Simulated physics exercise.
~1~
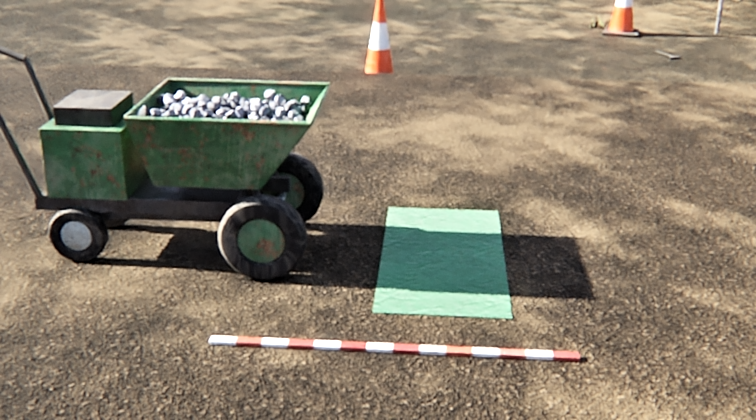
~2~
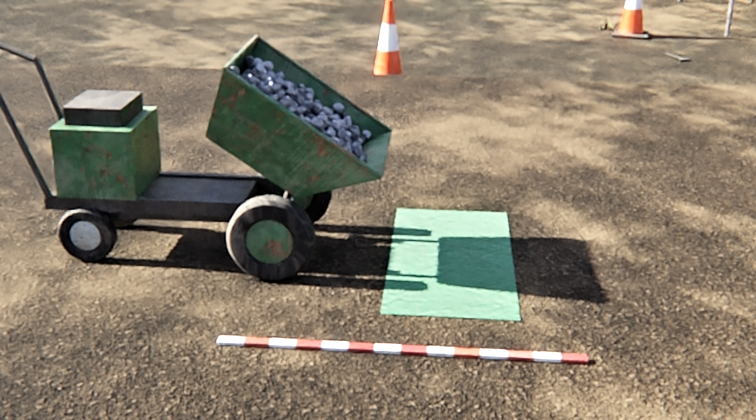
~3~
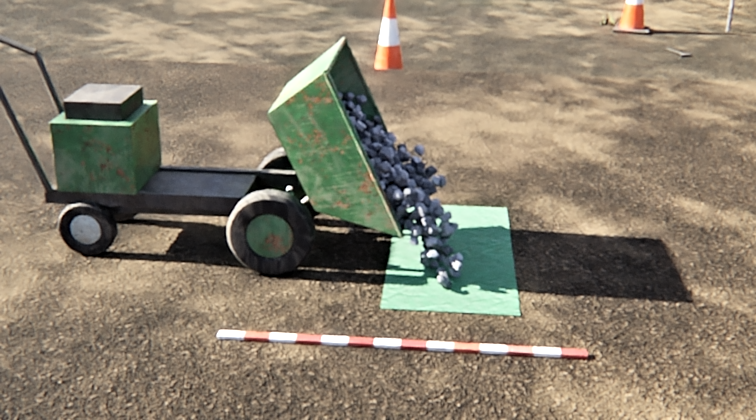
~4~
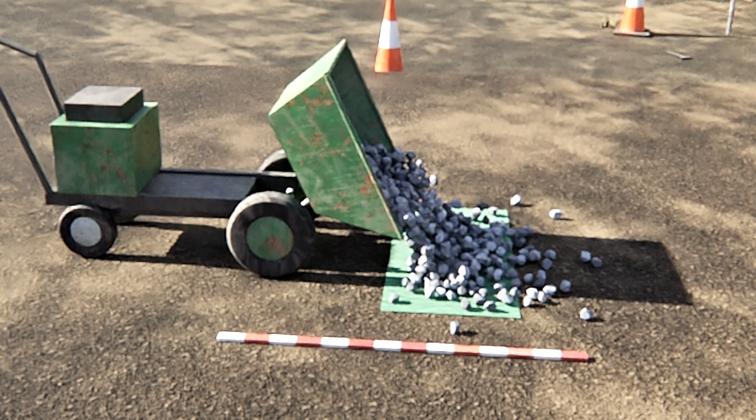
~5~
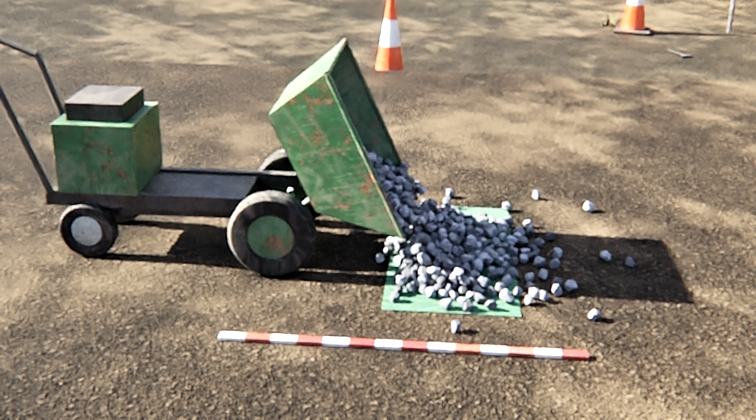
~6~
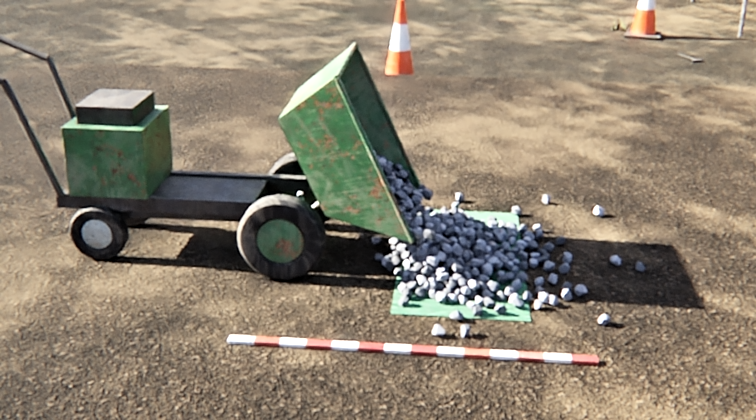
A green powered barrow tips its tray rightward, spilling grey stones across the green sheet and ground.
